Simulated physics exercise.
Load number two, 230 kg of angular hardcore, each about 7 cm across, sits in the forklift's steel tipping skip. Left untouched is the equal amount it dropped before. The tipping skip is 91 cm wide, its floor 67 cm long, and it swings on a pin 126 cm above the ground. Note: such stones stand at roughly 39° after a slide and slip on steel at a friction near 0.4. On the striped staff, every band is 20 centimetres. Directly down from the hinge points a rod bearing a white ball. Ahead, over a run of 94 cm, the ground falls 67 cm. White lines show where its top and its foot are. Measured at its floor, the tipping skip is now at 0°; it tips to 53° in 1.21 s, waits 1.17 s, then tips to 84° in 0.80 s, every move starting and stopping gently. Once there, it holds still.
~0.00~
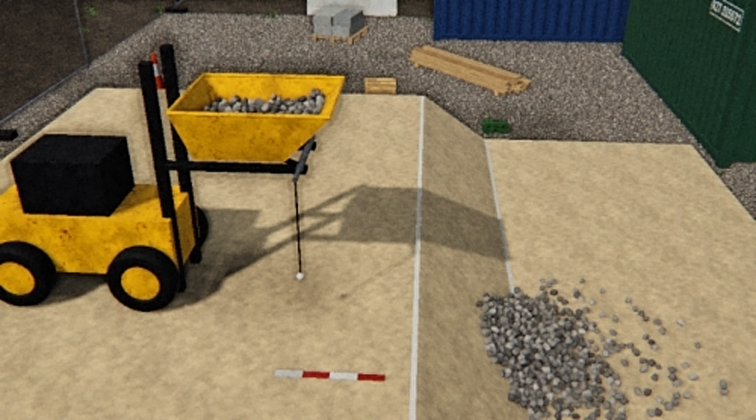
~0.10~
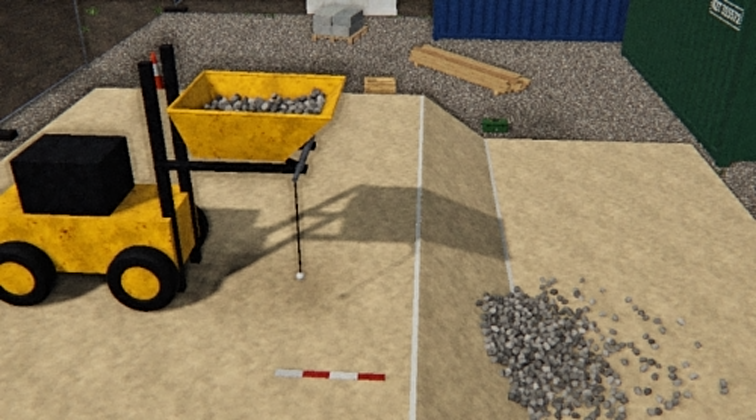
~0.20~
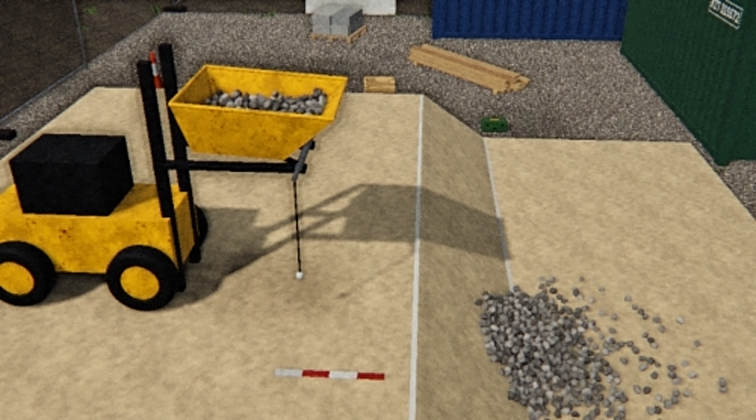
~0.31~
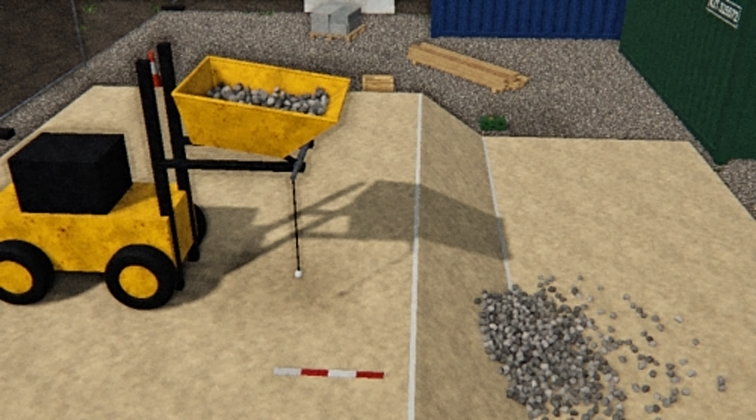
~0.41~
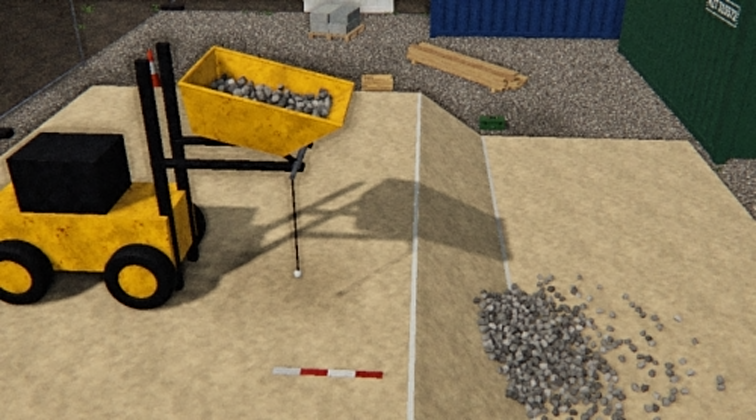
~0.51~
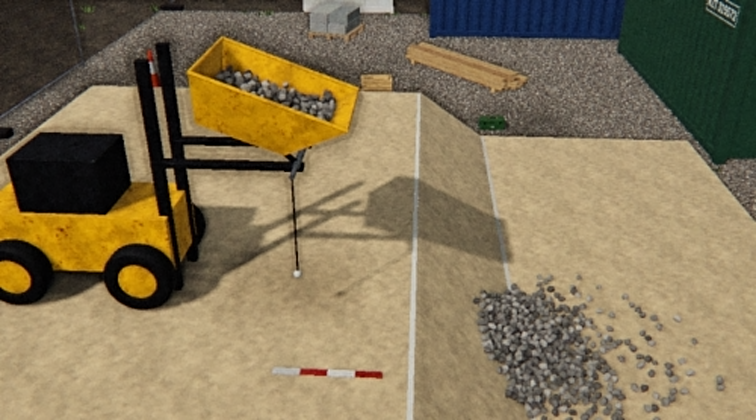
In a sandy yard edged with gravel, seen from above, the ground slopes down to the right between two white lines. A yellow forklift with black wheels stands at left holding a yellow skip of grey stones, a red-and-white staff lying below it, loose stones at lower right, and blue and green containers behind. The skip tilts steadily to the right, its left end rising, while the forklift stays put.
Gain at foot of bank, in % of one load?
Close to 38 parts in a hundred.
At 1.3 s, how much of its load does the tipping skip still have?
Estimate: 100 % remaining inside, roughly.
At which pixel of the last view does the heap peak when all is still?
Expect the peak around (399, 280).
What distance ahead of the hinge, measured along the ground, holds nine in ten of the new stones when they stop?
Close to 220 centimetres.
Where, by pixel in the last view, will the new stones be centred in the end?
They end up centred around (504, 333).
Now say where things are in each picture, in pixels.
The first frame shows lip at (330, 118), floor tilted 0°, highest stones at (302, 101). The earlier load is highest near (485, 328), 38 cm below ground level, 26 % on the top or the slope, 74 % at the foot of the bank.
The second frame shows lip at (331, 118), floor tilted 1°, highest stones at (298, 101); the stones move at 0.2 m/s on average.
In the third frame, the tipping skip is at 4°, its lip at (334, 119); the top of the load is at (283, 98); the stones move at 0.3 m/s on average.
In the fourth frame, the tipping skip is at 8°, its lip at (337, 121); the top of the load is at (235, 94); the stones move at 0.4 m/s on average.
In the fifth frame, the tipping skip is at 14°, its lip at (342, 126); the top of the load is at (230, 84); the stones move at 0.5 m/s on average.
In the sixth frame, the tipping skip is at 20°, its lip at (348, 131); the top of the load is at (230, 77); the stones move at 0.6 m/s on average.
After 0.9 s the floor is at 45°; in per cent of one load, 100 in the tipping skip, 26 on the top or the slope, 74 at the foot of the bank; the foremost stones are at (718, 387).
After 1.3 s the floor is at 53°; in per cent of one load, 100 in the tipping skip, 26 on the top or the slope, 74 at the foot of the bank; the foremost stones are at (718, 387).
After 3.6 s the floor is at 84°; in per cent of one load, 6 in the tipping skip, 119 on the top or the slope, 74 at the foot of the bank; the foremost stones are at (718, 387).
After 6.0 s the floor is at 84°; in per cent of one load, 0 in the tipping skip, 88 on the top or the slope, 112 at the foot of the bank; the foremost stones are at (722, 392). Net gain at the foot of the bank, 38.
